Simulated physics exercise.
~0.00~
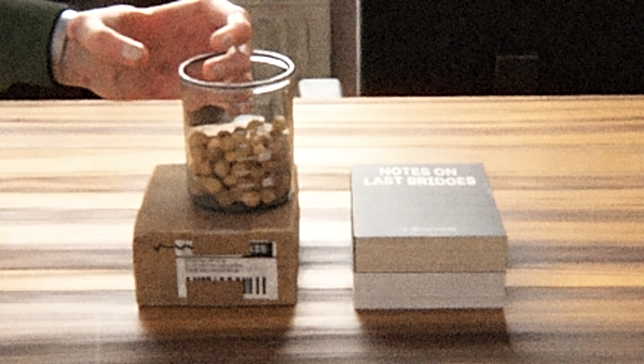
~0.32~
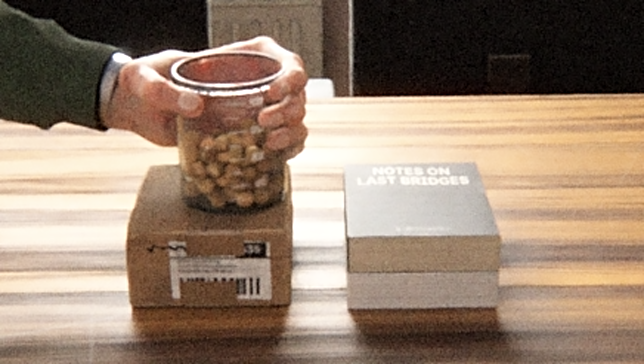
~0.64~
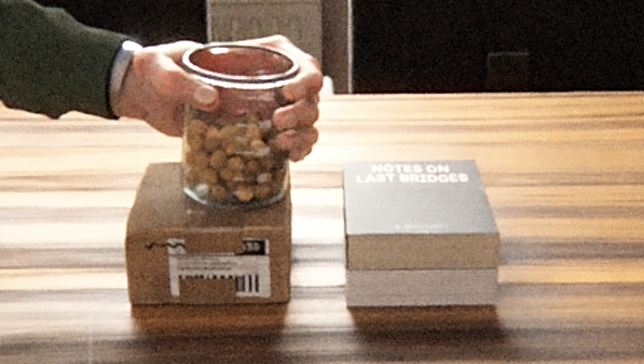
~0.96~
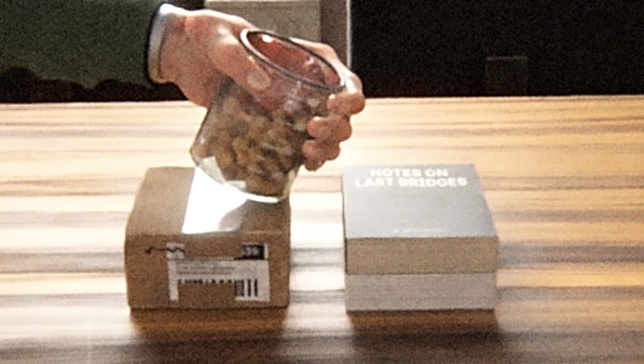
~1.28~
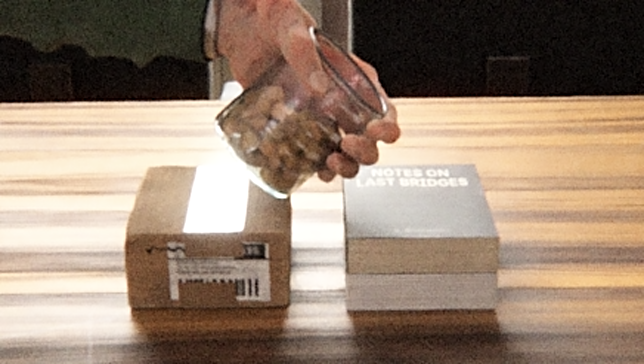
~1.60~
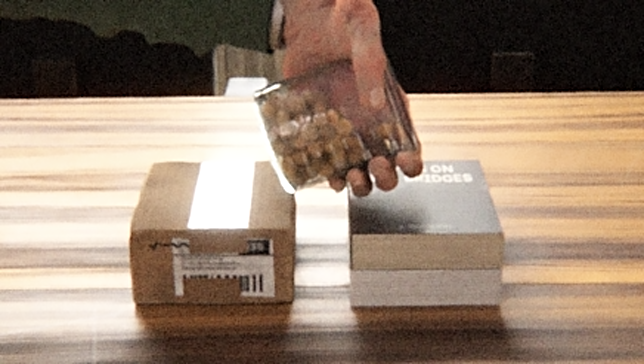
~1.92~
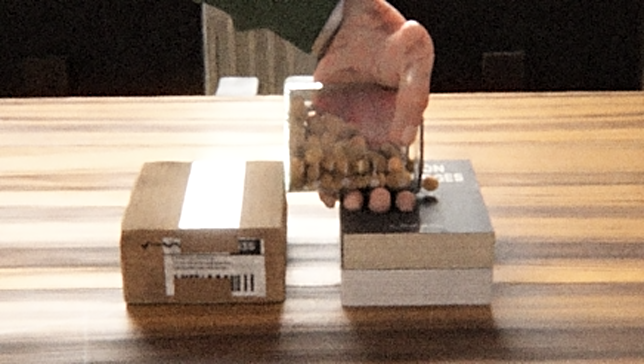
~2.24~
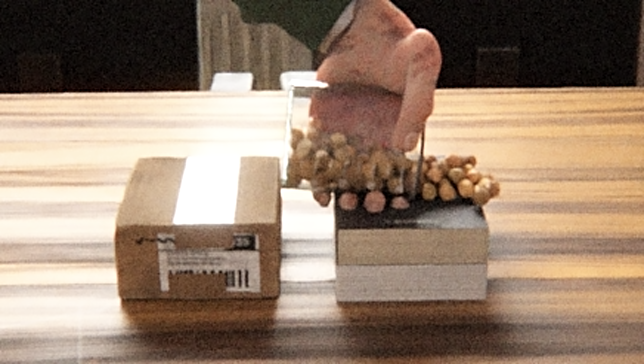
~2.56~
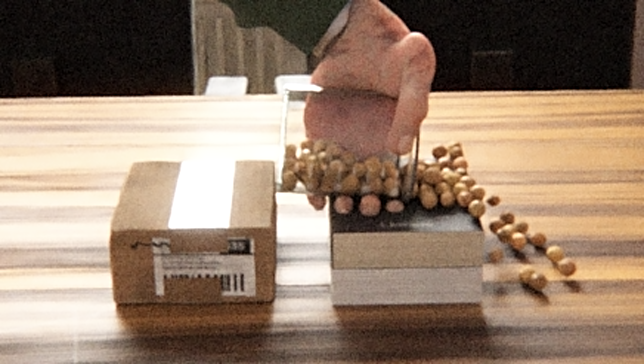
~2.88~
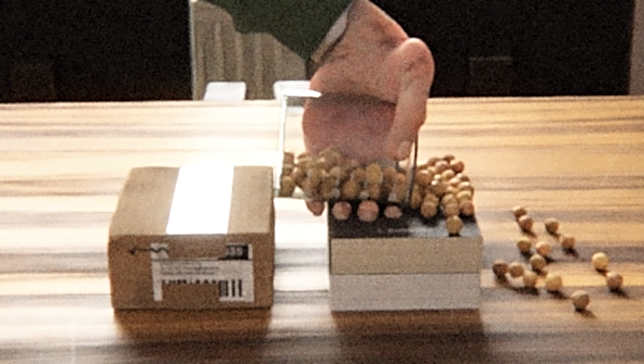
On a striped wooden table, a hand tips a beaker onto books, spilling some round beads.
